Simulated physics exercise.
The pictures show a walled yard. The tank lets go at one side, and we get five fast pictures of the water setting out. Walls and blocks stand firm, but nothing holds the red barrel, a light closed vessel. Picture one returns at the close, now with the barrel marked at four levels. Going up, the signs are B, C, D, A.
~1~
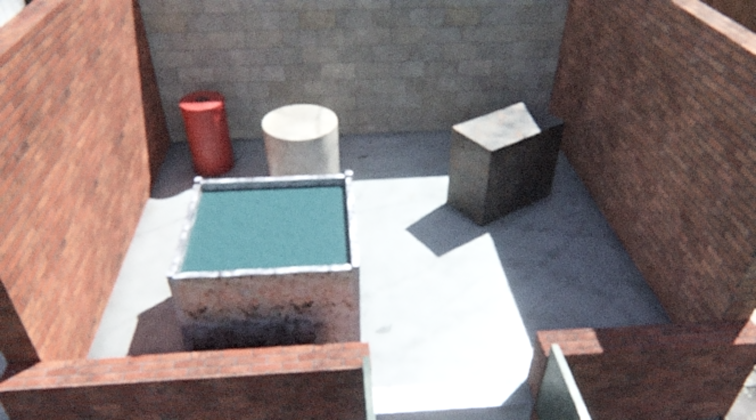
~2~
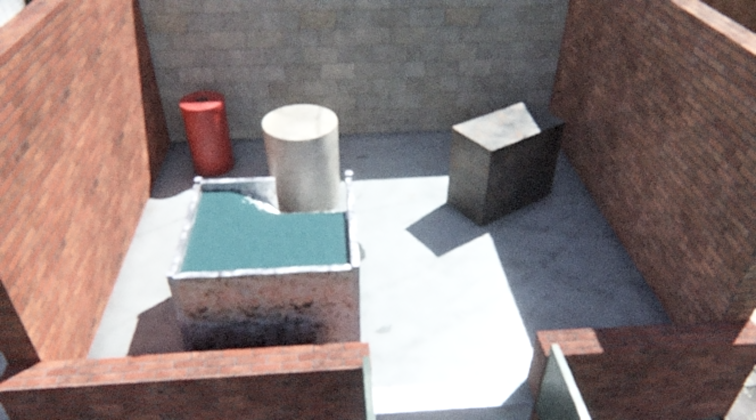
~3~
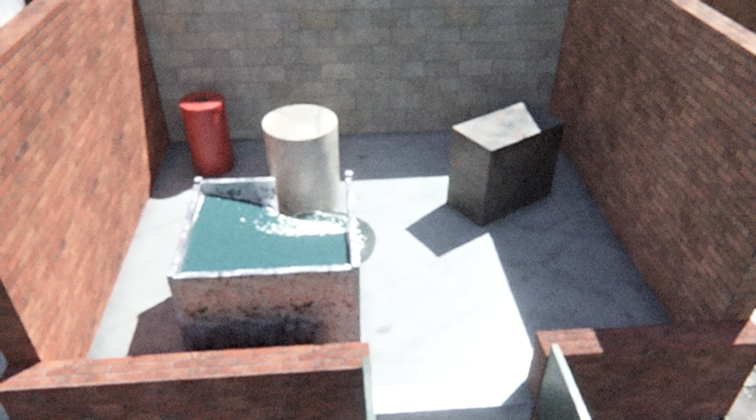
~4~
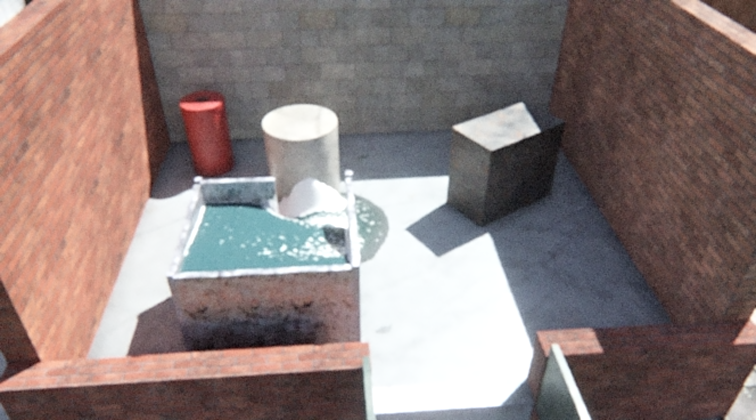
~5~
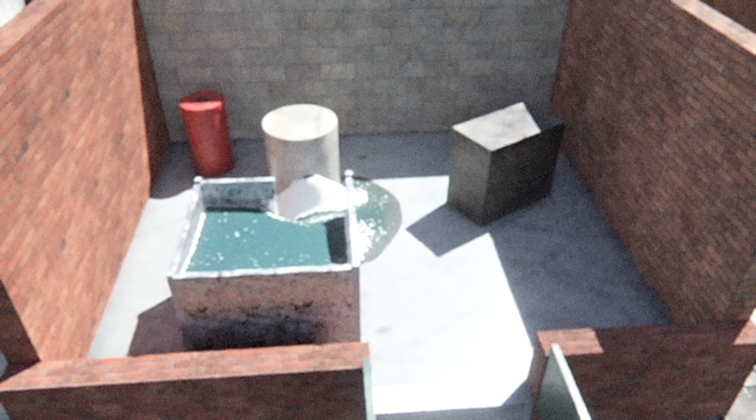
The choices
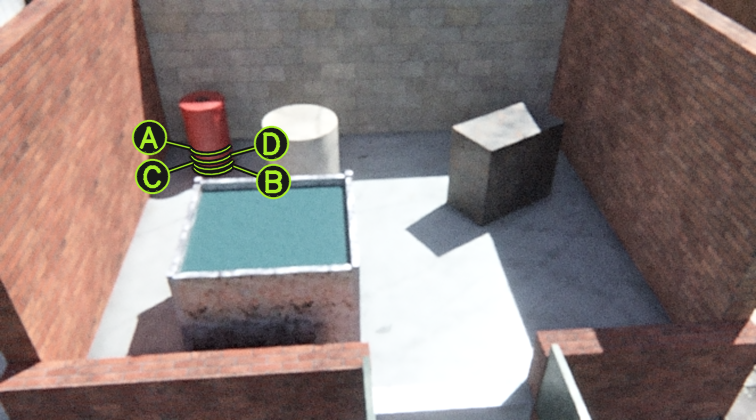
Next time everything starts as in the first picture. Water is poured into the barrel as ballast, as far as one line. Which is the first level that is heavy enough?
That is line C.
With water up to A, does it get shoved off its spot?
No.
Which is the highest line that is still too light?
Here it is line B.
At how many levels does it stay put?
Three of them.
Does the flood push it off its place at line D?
No.
On the marked copy, A at (208, 154); B at (211, 174); C at (210, 169); D at (209, 162); from the bottom up B, C, D, A.
For line A, it does not move.
For line B, it is pushed about its own width away.
For line C, it does not move.
For line D, it does not move.
